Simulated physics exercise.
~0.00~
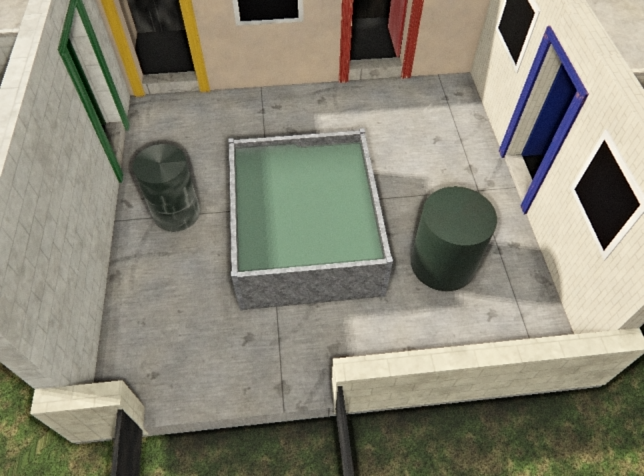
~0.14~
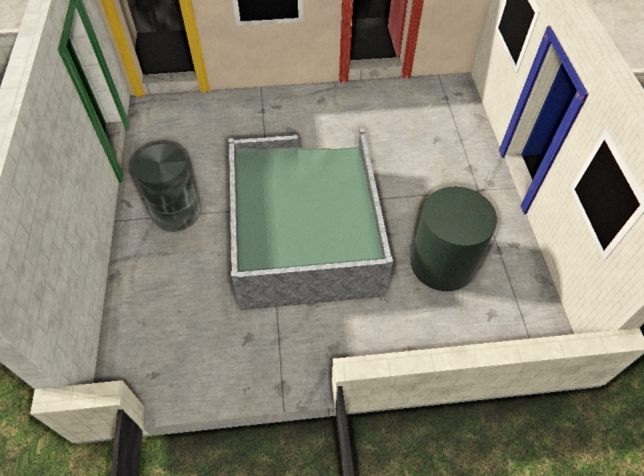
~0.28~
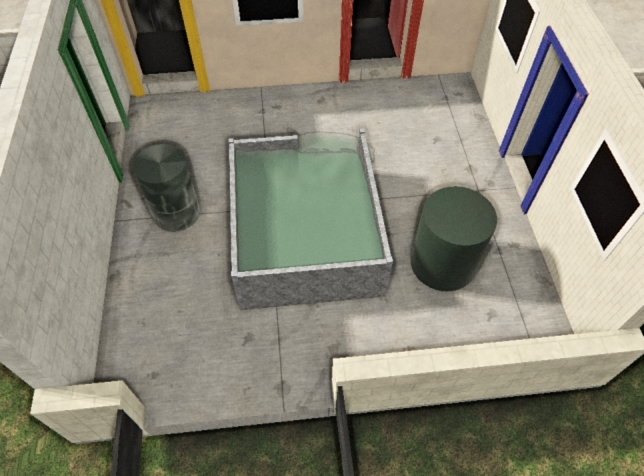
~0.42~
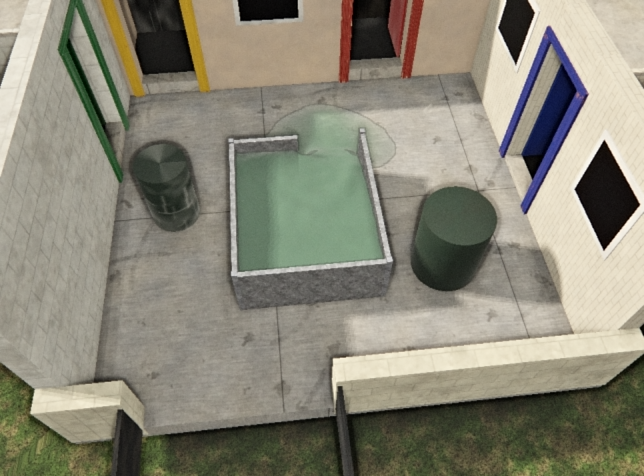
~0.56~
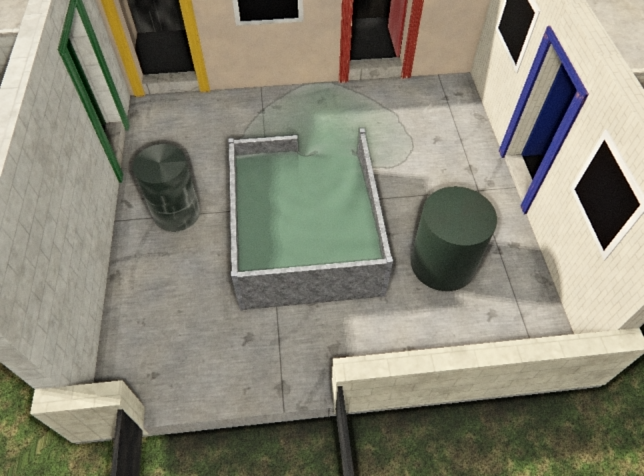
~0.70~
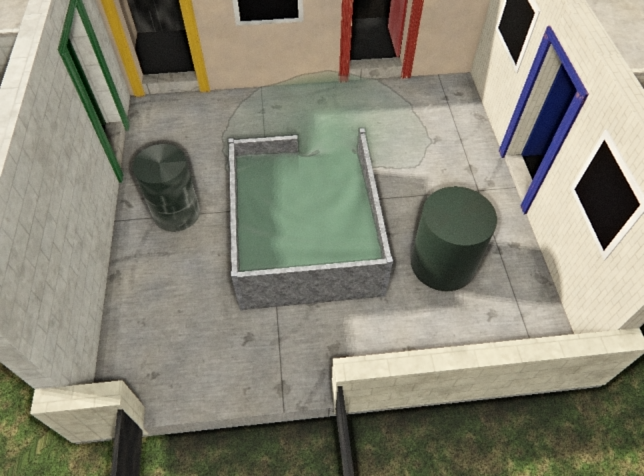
In a walled yard, a tank's far side opens and greenish water spreads across the floor.
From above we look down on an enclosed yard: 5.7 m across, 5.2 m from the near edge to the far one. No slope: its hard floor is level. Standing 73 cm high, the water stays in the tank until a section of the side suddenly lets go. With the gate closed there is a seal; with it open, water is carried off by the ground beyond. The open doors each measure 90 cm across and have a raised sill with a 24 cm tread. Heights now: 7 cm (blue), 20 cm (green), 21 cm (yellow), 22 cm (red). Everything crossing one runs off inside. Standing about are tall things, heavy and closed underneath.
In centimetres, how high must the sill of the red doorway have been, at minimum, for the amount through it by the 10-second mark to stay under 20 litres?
It must have been at least 26 cm high.
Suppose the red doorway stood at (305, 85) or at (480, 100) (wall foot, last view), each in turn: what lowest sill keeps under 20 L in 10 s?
In turn: Roughly 31 cm, roughly 28 cm.
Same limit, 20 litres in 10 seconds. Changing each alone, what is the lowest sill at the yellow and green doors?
You'd want about 11.5 centimetres at yellow and about 11.5 centimetres at green.
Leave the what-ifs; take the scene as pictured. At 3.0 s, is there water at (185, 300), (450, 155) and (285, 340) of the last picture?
1: Unwetted; 2: Awash; 3: Unwetted.
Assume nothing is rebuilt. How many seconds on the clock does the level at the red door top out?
Roughly at 1.4 s.
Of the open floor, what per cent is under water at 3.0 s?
About 50 per cent.
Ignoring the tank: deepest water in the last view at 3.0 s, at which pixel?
Around (469, 85).
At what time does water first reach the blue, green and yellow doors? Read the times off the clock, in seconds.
The blue door at 2.4 seconds, the green door at 2.2 seconds, the yellow door at 1.3 seconds.
After 1.4 s water covers 25 % of the floor, deepest (41 cm) near (331, 170); 32 cm at the red door, 6 litres in over its 22 cm sill.
After 3.0 s water covers 50 % of the floor, deepest (32 cm) near (469, 85); 22 cm at the red door, 43 litres in over its 22 cm sill.
After 10.0 s water covers 95 % of the floor, deepest (12 cm) near (99, 351); 9 cm at the red door, 45 litres in over its 22 cm sill.
At the red door as built, the water arrived by 0.8 s and peaked near 32 cm at 1.4 s.
Run again over the same 10 s with other heights there, 30 litres in over 24 cm, 11 litres over 28 cm. The limit of 20 litres is kept from about 26 cm up.
